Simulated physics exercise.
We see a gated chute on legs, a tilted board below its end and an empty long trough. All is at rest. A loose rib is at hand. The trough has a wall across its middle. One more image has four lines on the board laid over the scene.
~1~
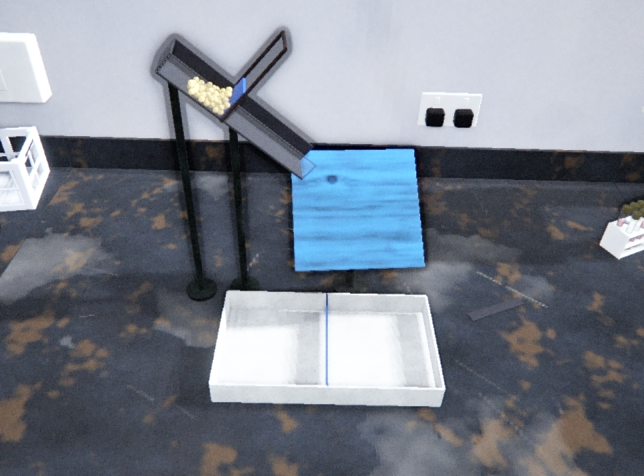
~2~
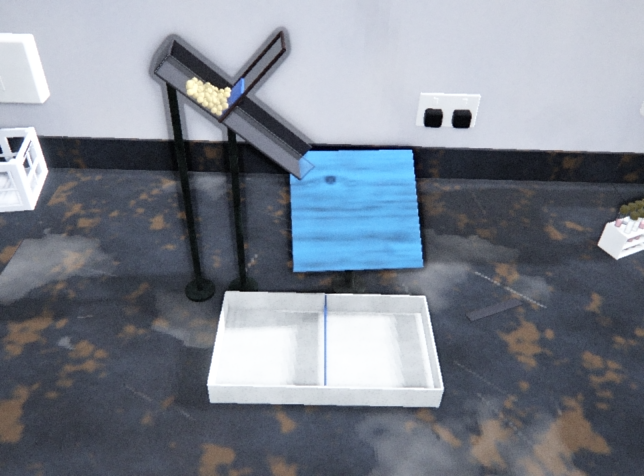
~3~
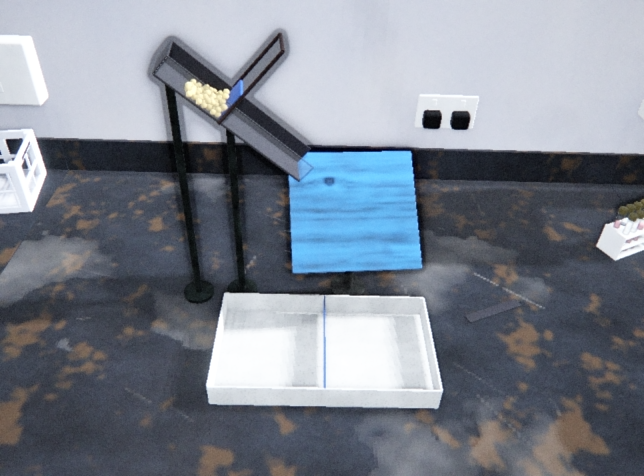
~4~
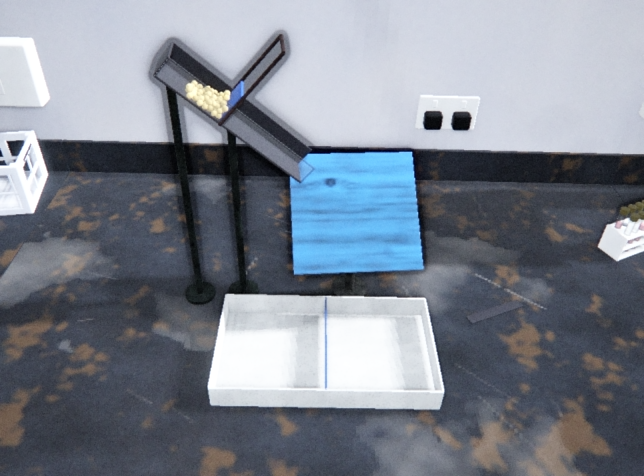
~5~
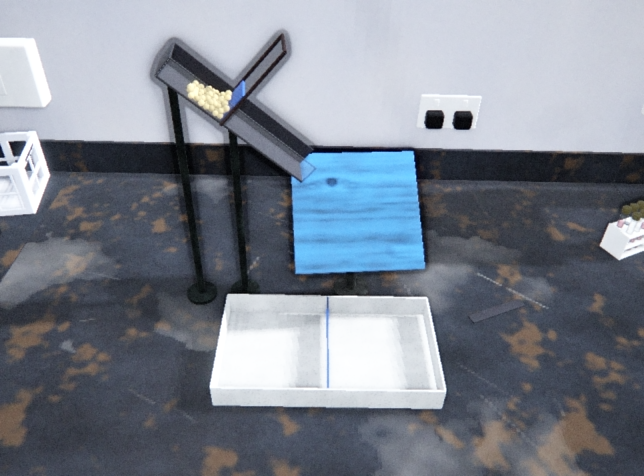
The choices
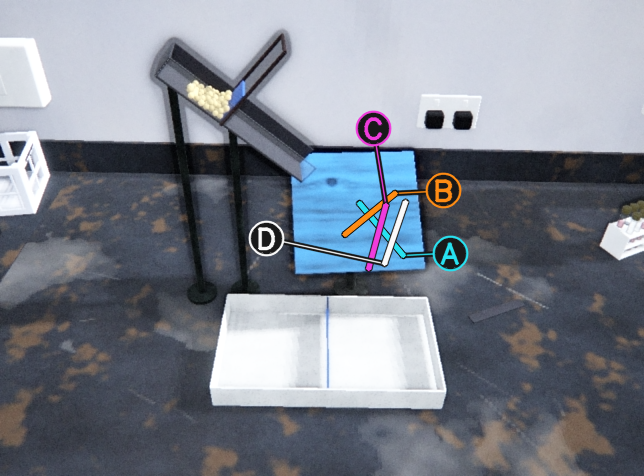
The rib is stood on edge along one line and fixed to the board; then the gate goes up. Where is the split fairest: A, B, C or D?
B is best.
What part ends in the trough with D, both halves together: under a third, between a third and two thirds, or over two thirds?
Line D gives over two thirds.
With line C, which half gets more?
More lands on the right.
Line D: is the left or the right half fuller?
The right half.
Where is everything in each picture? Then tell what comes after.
Load behind the gate at (215, 94), soya beans; lip of the chute at (301, 170), sloping fairly steeply, in the first picture.
Middle of the board at (355, 208), tilted fairly steeply; middle of its low edge at (359, 269); of its high edge at (351, 151), in the second picture.
Front corners of the trough at (207, 386) and (442, 391); front end of its middle wall at (325, 389); gate still shut at (238, 91), in the third picture.
Middle of the load at (214, 98); lip at (299, 173), in the fourth picture.
Middle of the load at (215, 98); lip at (301, 173), in the fifth picture.
On the marked copy, line A from (359, 203) to (403, 255); line B from (395, 193) to (344, 234); line C from (385, 205) to (368, 268); line D from (405, 202) to (384, 263).
Choosing A, of what is caught, none in the left half, all in the right.
Choosing B, of what is caught, about two thirds in the left half, about a third in the right.
Choosing C, of what is caught, none in the left half, all in the right.
Choosing D, of what is caught, a stray few in the left half, nearly all in the right.
